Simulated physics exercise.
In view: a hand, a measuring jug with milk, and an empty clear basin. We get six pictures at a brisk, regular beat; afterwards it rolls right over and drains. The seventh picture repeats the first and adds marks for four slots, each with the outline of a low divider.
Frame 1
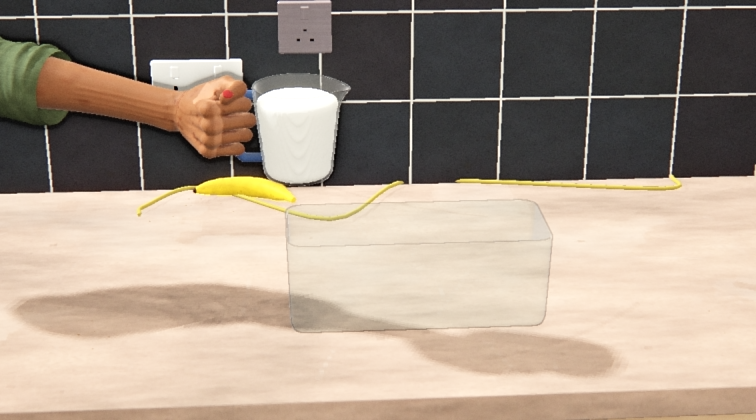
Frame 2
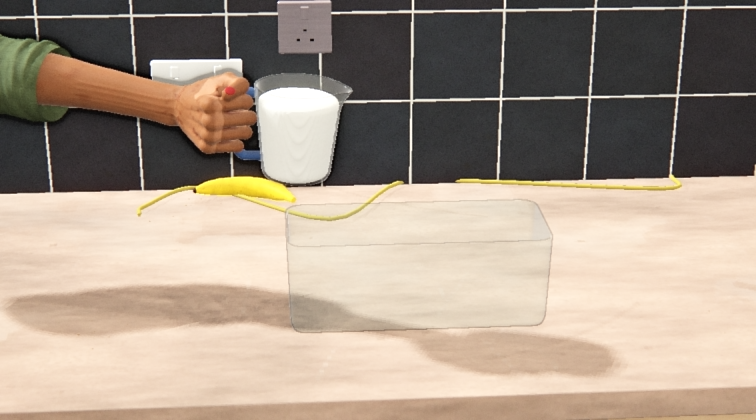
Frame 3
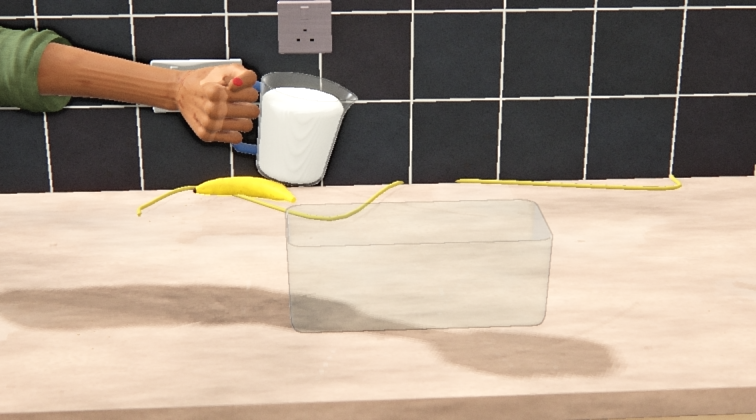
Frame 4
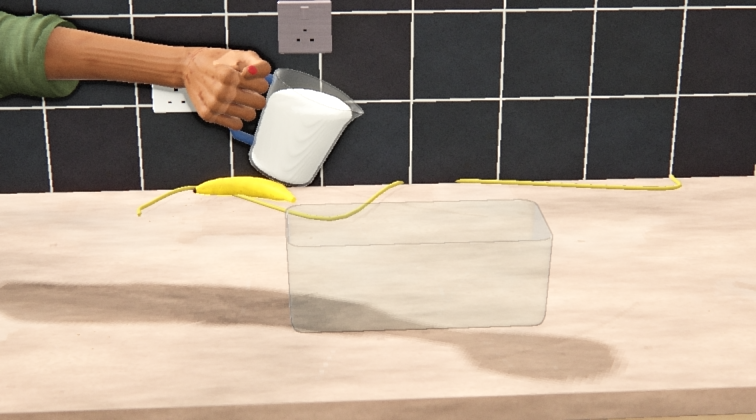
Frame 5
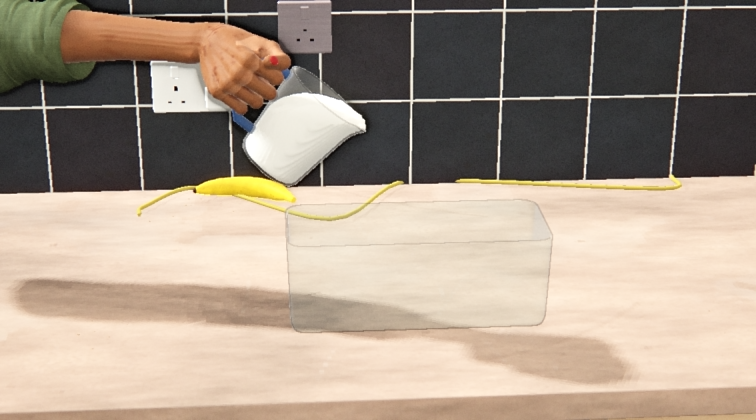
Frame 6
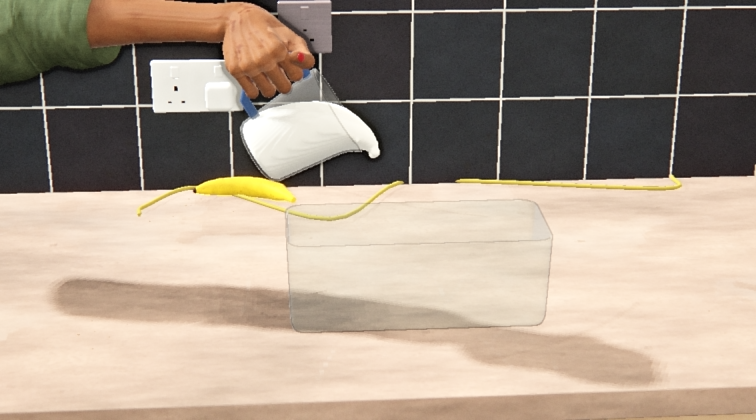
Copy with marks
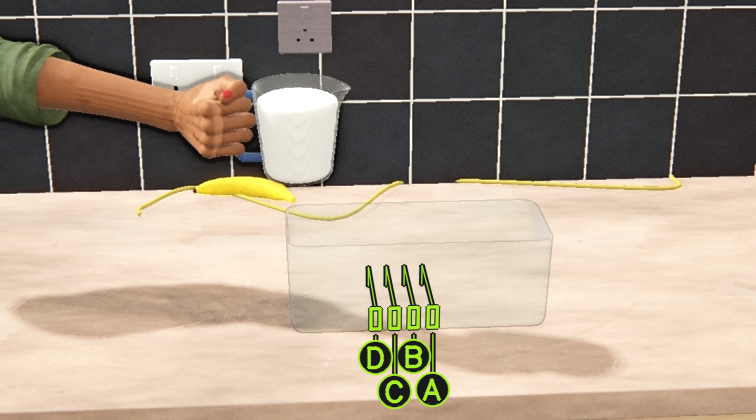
A hand on a bare forearm with a green sleeve, reaching in from the left, holds a clear measuring jug of white milk by its blue handle above a pale wooden counter, seen from a fixed, slightly raised view. An empty clear basin stands in front, with a yellow banana and thin yellow cords behind, against black tiles and sockets. The hand tilts the jug steadily rightward until milk bulges over its lip.
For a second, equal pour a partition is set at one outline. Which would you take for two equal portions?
Best: C.
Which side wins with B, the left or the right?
More ends on the left.
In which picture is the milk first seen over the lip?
Picture 5.
On the marked copy, A at (432, 333); B at (413, 334); C at (394, 335); D at (375, 335).
If A is chosen, about 74 % ends left of the wall and 21 % right of it; 5 % is lost outside.
If B is chosen, about 63 % ends left of the wall and 33 % right of it; 4 % is lost outside.
If C is chosen, about 51 % ends left of the wall and 45 % right of it; 4 % is lost outside.
If D is chosen, about 27 % ends left of the wall and 71 % right of it.
